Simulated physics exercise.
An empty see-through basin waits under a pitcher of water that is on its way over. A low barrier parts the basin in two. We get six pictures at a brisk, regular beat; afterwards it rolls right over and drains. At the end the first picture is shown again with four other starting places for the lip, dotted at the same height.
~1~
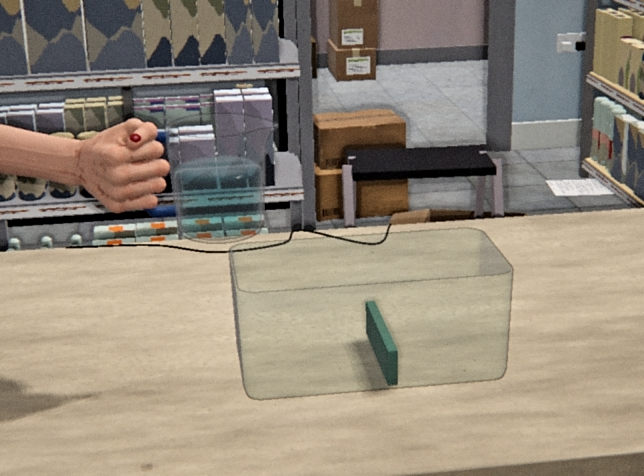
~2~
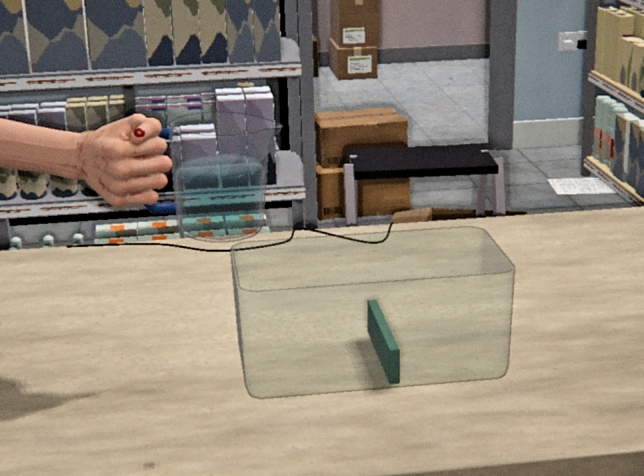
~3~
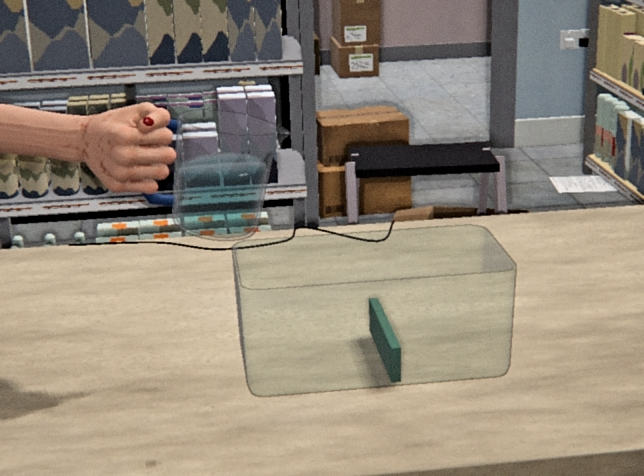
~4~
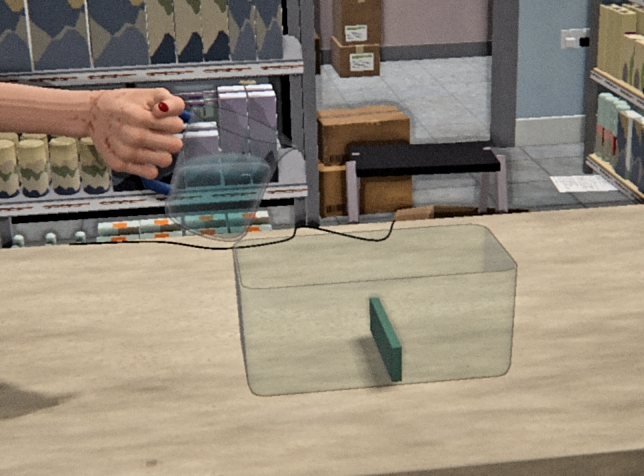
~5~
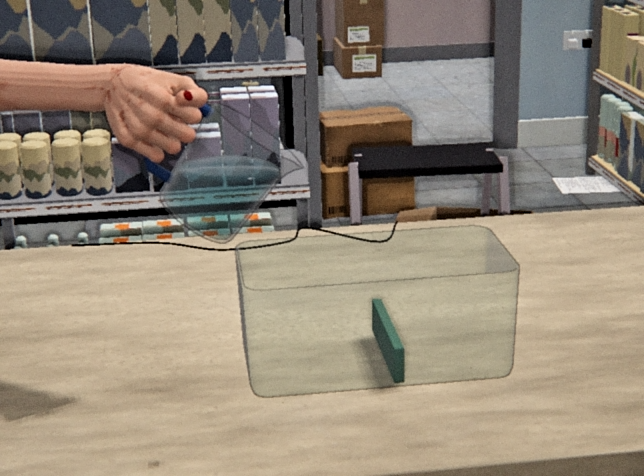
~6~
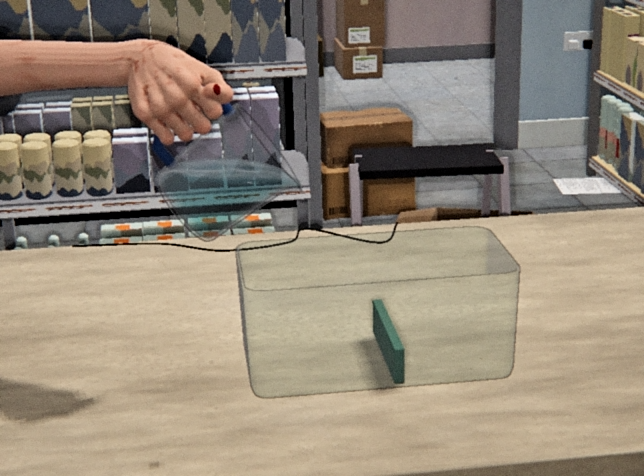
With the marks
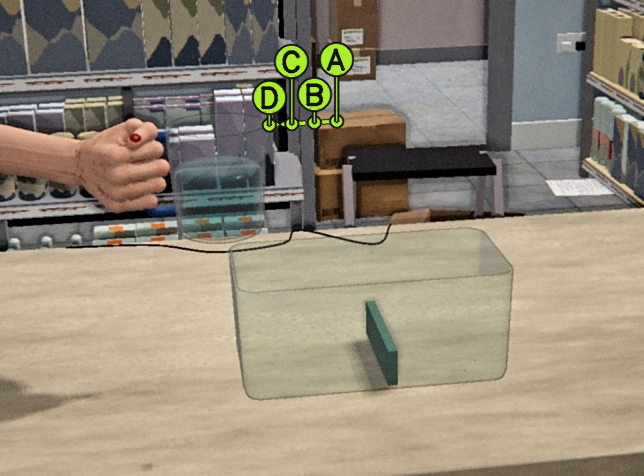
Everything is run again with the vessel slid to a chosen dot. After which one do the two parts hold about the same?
Best: A.
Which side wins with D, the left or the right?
The left one.
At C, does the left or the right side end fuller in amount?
More ends on the left.
On the marked copy, A at (336, 121); B at (314, 122); C at (291, 123); D at (269, 125).
Choosing A, about 54 % ends left of the wall and 45 % right of it.
Choosing B, about 92 % ends left of the wall and 6 % right of it.
Choosing C, about 92 % ends left of the wall and 6 % right of it.
Choosing D, about 93 % ends left of the wall and 6 % right of it.
